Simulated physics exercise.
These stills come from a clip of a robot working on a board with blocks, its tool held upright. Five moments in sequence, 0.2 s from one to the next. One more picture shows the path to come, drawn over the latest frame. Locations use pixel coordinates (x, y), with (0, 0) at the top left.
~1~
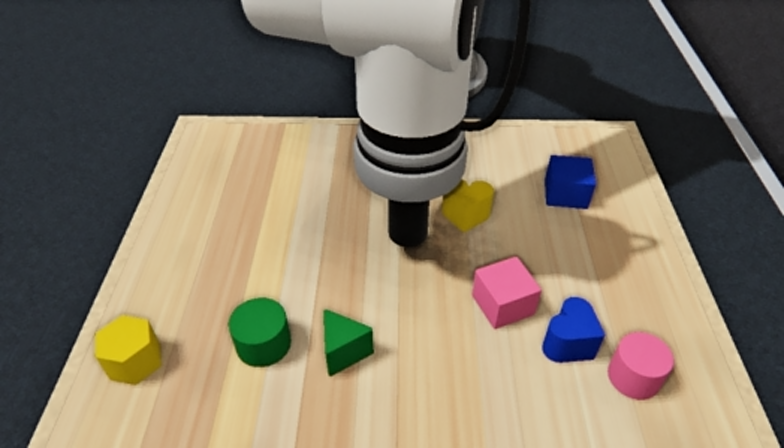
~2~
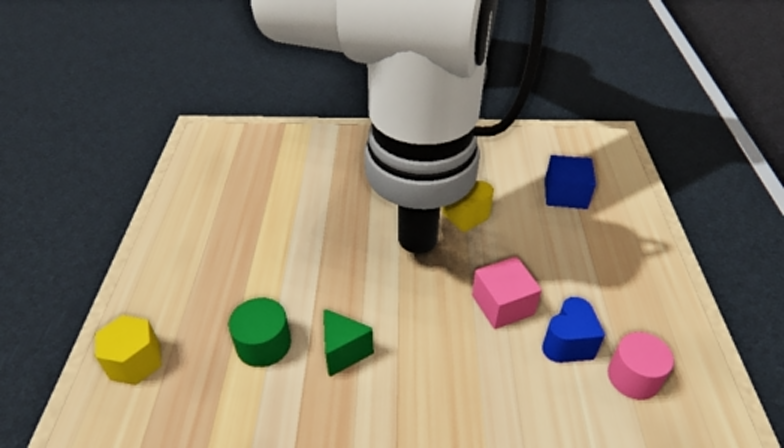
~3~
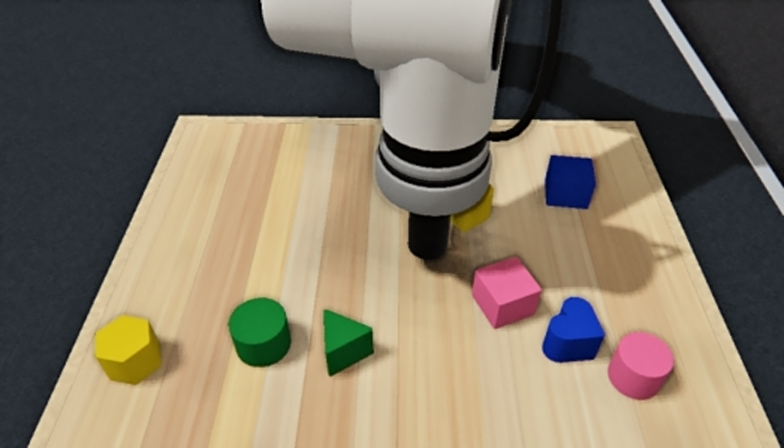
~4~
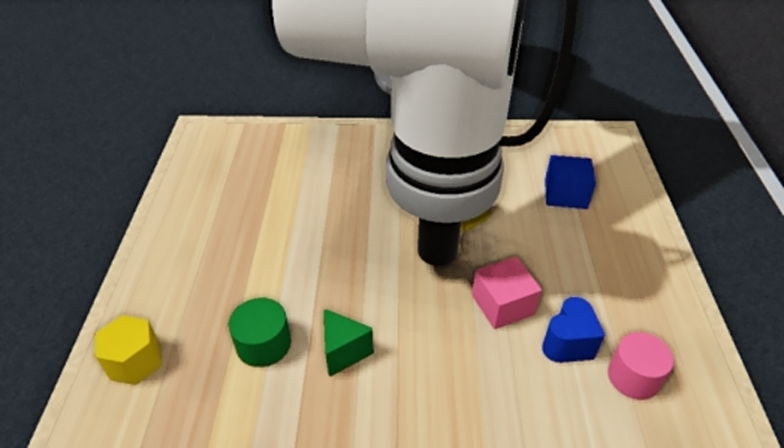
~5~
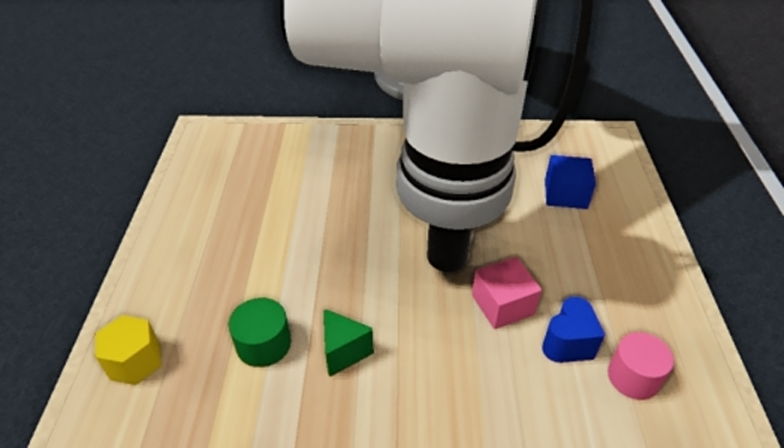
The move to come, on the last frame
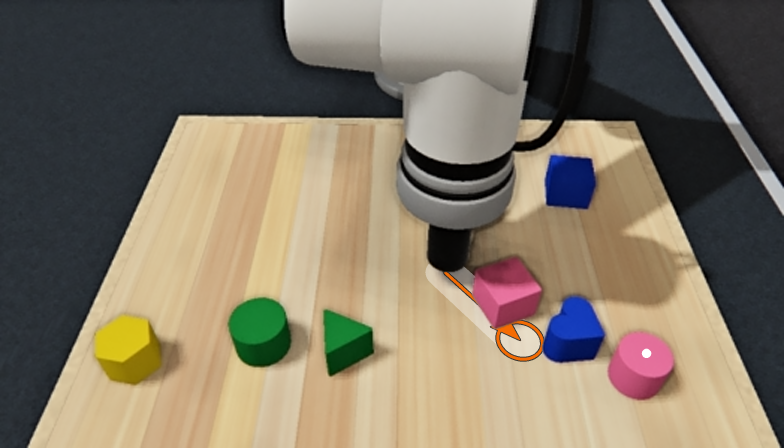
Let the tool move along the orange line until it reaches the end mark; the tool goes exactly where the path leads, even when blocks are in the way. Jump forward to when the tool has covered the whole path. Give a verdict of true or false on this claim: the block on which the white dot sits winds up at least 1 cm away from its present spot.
That is true.
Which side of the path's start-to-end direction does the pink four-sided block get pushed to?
The pink four-sided block goes left.
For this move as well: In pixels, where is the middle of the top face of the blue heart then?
Roughly at (625, 323).
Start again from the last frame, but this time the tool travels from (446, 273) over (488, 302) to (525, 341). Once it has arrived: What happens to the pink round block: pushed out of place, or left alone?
That block will leave its spot.
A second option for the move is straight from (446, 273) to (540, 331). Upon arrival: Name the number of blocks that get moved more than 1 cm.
Three or more blocks.
Path on the board, from (446, 273) to (520, 340); the dot is on the pink round block.
On the path given first. Halfway along, tool at (484, 290); pink four-sided block at (535, 292), turned 30° anticlockwise.
At the end, tool at (524, 325); yellow heart in place; pink four-sided block at (575, 313), turned 70° anticlockwise; blue heart at (625, 323), turned 40° anticlockwise; pink round block at (665, 358).
